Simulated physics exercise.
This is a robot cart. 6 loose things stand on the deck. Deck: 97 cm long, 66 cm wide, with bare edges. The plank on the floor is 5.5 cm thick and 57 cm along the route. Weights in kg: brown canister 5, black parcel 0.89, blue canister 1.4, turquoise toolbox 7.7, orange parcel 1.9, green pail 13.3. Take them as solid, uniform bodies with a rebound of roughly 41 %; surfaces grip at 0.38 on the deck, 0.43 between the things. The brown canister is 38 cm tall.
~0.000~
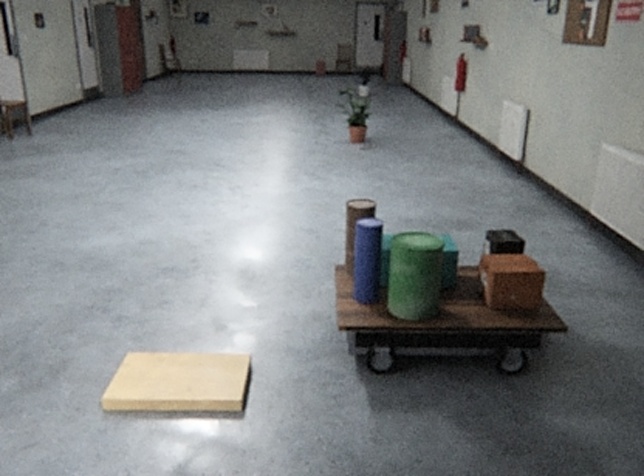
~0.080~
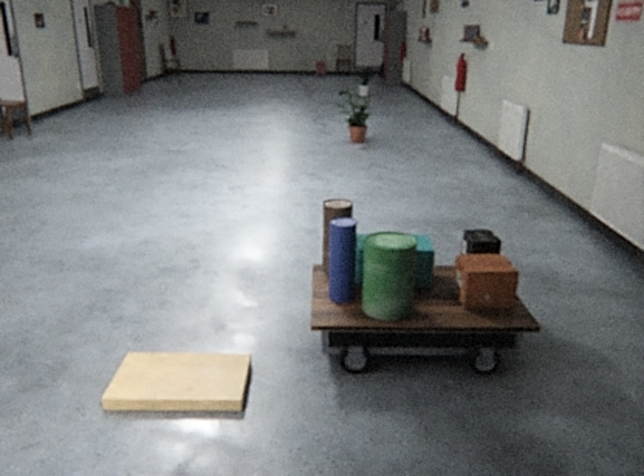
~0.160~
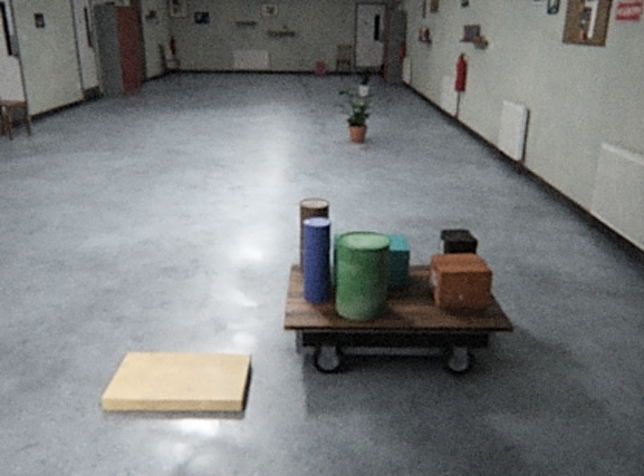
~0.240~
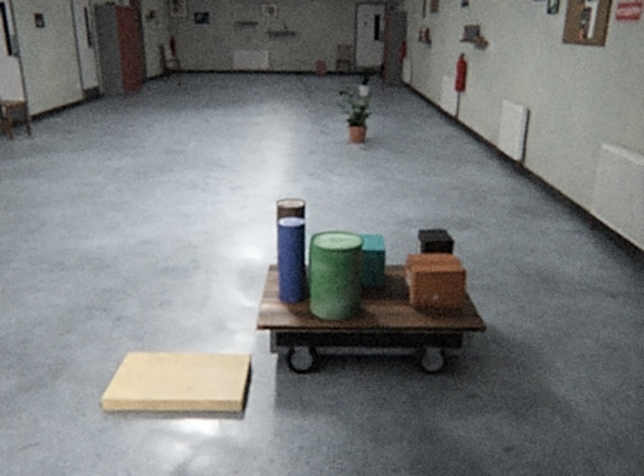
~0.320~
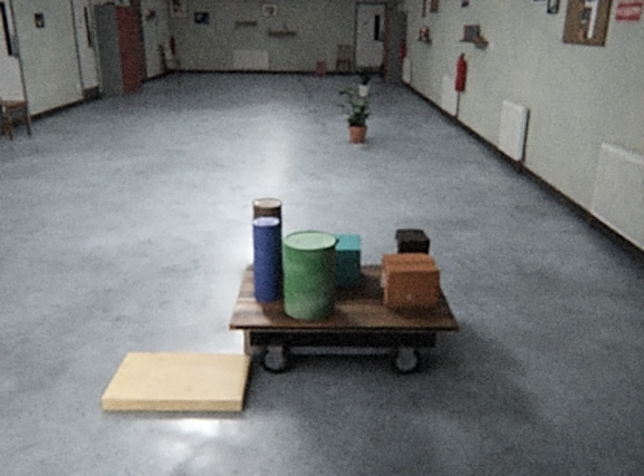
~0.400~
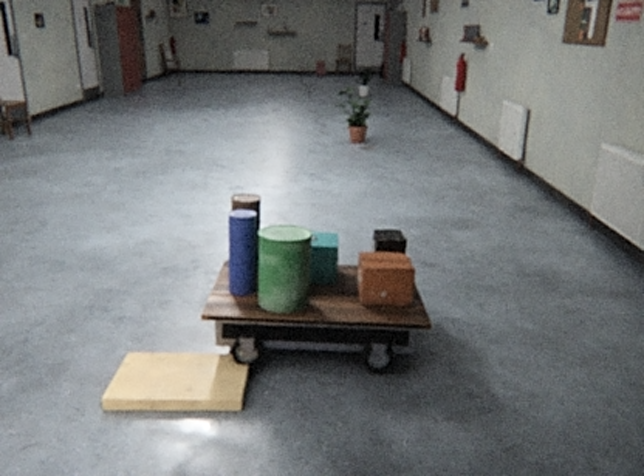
A flat wooden cart on small wheels rolls steadily leftward across the grey floor of a long, dim hall, seen from slightly above by a still camera. On its deck stand blue and brown cylinders at the left, a green drum in front, a turquoise box behind, and orange and black boxes at the right. The cart draws up to the pale plank lying at left, its load riding upright.
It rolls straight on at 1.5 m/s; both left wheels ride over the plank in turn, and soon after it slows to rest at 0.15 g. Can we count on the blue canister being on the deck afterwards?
The blue canister remains on the deck.
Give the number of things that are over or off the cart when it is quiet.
In all, 3.
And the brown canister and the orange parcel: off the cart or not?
The brown canister ends off the cart; the orange parcel is still on the deck.
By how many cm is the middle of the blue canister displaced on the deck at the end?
Some 20 cm.
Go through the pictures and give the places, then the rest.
In the first frame, cart 0 cm along; blue canister (368, 261); brown canister (360, 238).
In the second frame, cart 12 cm along; orange parcel (485, 281).
In the third frame, cart 24 cm along; green pail (362, 275).
In the fourth frame, cart 36 cm along; black parcel (434, 255).
In the fifth frame, cart 48 cm along; orange parcel (409, 280); green pail (310, 275).
In the sixth frame, cart 60 cm along; blue canister (242, 253).
After 0.60 s, cart 90 cm along; blue canister leaning 18° near (191, 238); green pail leaning 17°; brown canister leaning 15°.
After 1.00 s, cart 150 cm along; brown canister now off the cart; blue canister leaning 52° near (88, 254); black parcel leaning 35°.
After 1.30 s, cart 195 cm along; blue canister on its side; black parcel on its side; orange parcel slid 7 cm.
After 1.60 s, cart 235 cm along; blue canister on its side; black parcel on its side; orange parcel slid 7 cm.
By the end (2.8 s), off the cart, brown canister; tipped over on the deck, black parcel and blue canister; the other 3 in place, give or take 10 cm.
